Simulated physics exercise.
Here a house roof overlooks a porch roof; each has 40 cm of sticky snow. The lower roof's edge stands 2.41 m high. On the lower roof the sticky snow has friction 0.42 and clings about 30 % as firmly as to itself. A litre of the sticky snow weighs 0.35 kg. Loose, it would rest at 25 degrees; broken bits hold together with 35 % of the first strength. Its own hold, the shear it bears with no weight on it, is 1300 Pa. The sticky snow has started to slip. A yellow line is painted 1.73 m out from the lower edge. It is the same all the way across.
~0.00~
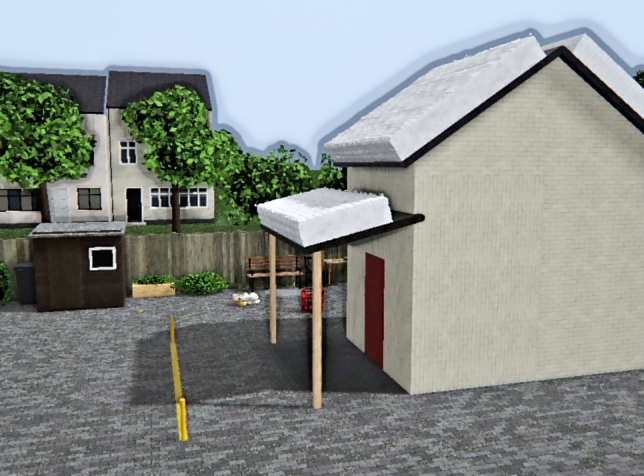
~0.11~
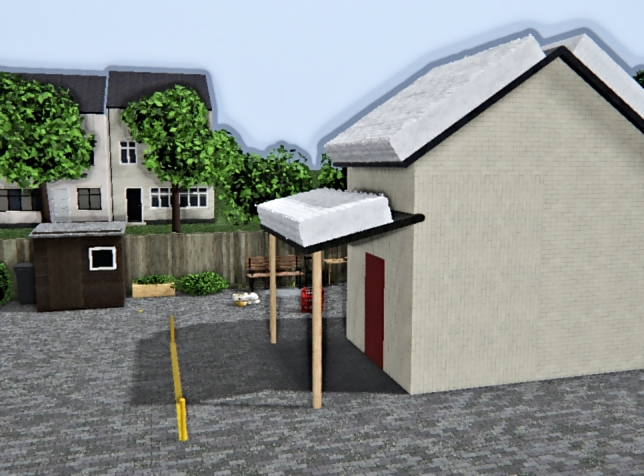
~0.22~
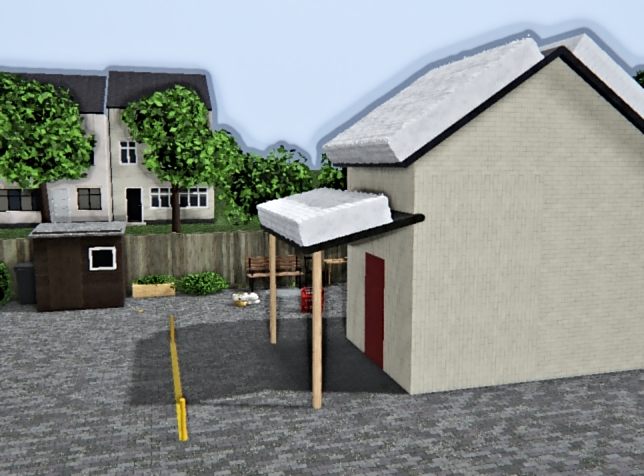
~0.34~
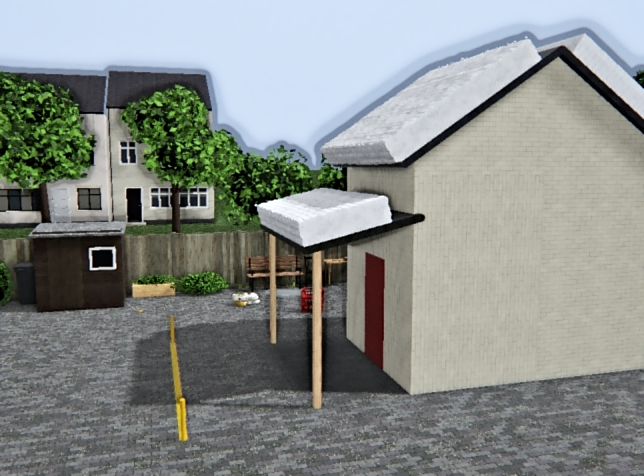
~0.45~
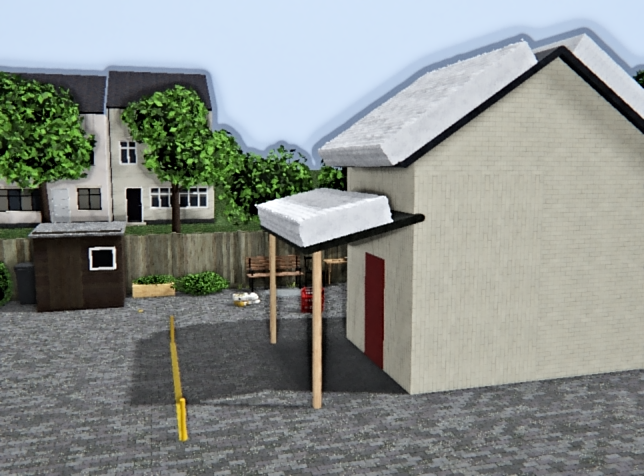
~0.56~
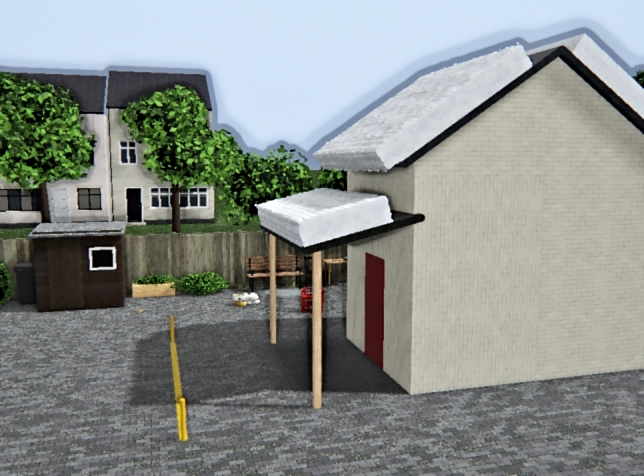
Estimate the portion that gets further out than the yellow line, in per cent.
The portion that gets further out than the yellow line is near 8 %.
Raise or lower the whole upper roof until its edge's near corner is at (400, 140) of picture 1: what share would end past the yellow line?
Then about 16 %.
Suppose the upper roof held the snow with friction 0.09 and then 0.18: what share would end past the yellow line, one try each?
In that order: 35 %, 25 %.
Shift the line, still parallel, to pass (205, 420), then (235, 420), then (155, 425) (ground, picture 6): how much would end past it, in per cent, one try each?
In turn about 16 %, 30 %, 3 %.
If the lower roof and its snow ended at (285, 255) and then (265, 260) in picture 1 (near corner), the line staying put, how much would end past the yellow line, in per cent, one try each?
In turn about 6 %, 2 %.
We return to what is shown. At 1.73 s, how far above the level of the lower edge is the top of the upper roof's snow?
About 1.9 m.
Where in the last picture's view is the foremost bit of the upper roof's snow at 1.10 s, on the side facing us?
Around (343, 191).
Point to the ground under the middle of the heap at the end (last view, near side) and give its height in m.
Around (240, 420); it stands about 0.6 m.
By 1.10 s, none is below the lower edge and 0 % is past the line.
By 1.73 s, none is below the lower edge and 0 % is past the line.
By 2.37 s, 25 % is below the lower edge and 0 % is past the line.
By 3.00 s, 45 % is below the lower edge and 5 % is past the line.
By 4.50 s, at the end, 64 % is below the lower edge and 8 % is past the line.
